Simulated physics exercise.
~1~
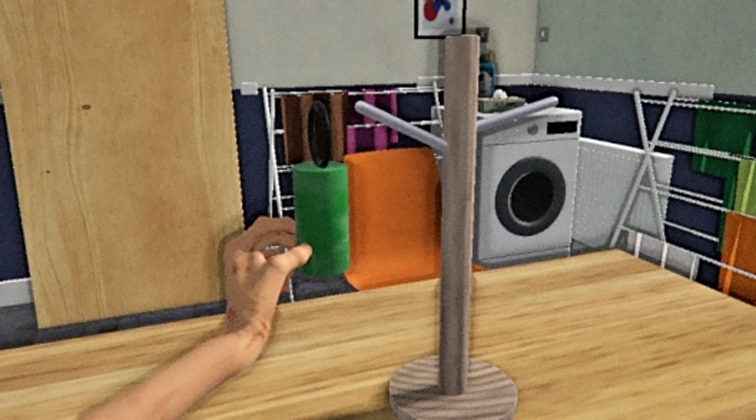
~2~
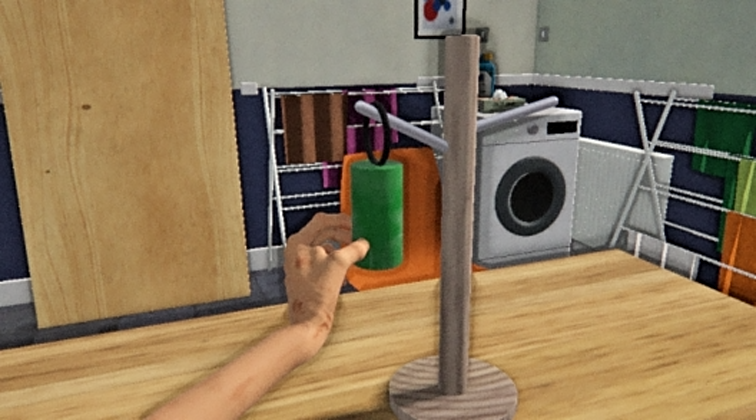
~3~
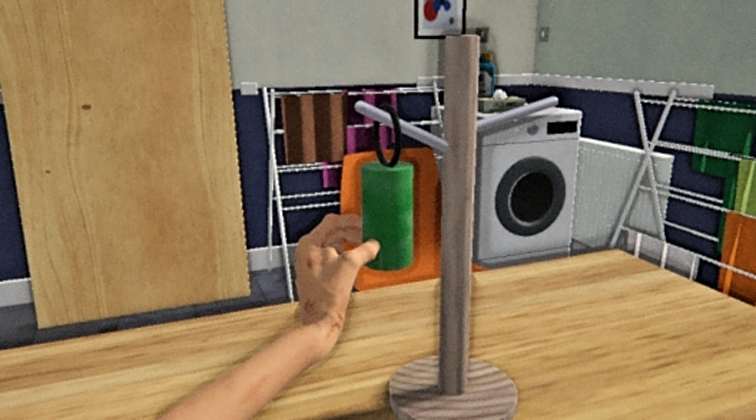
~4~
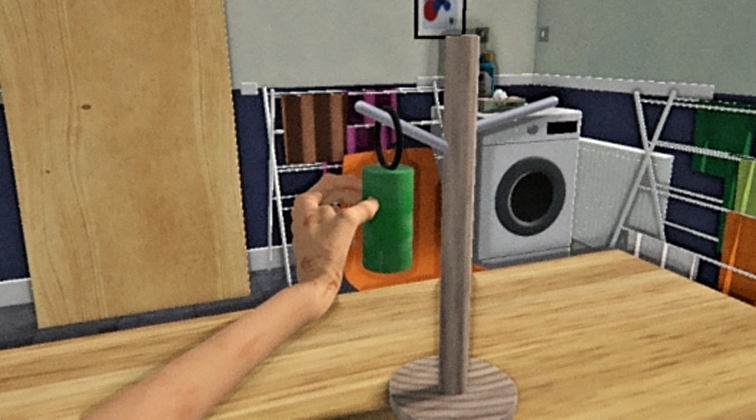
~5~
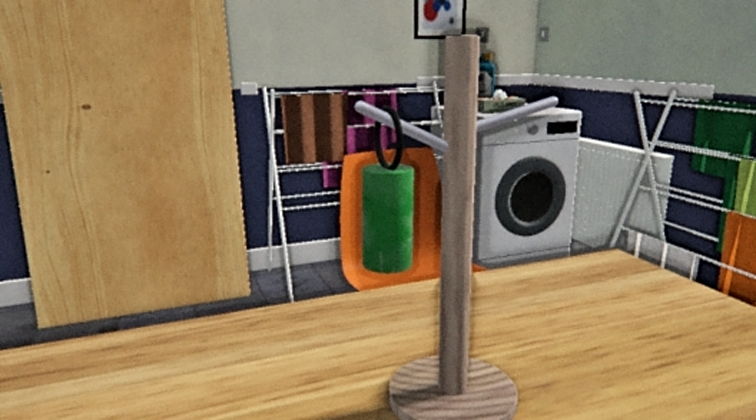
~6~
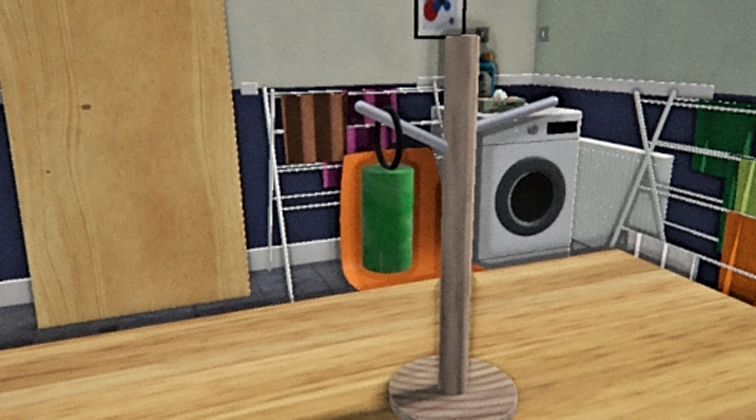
A green cylinder is moved right by a hand, released, and left hanging from a wooden stand.
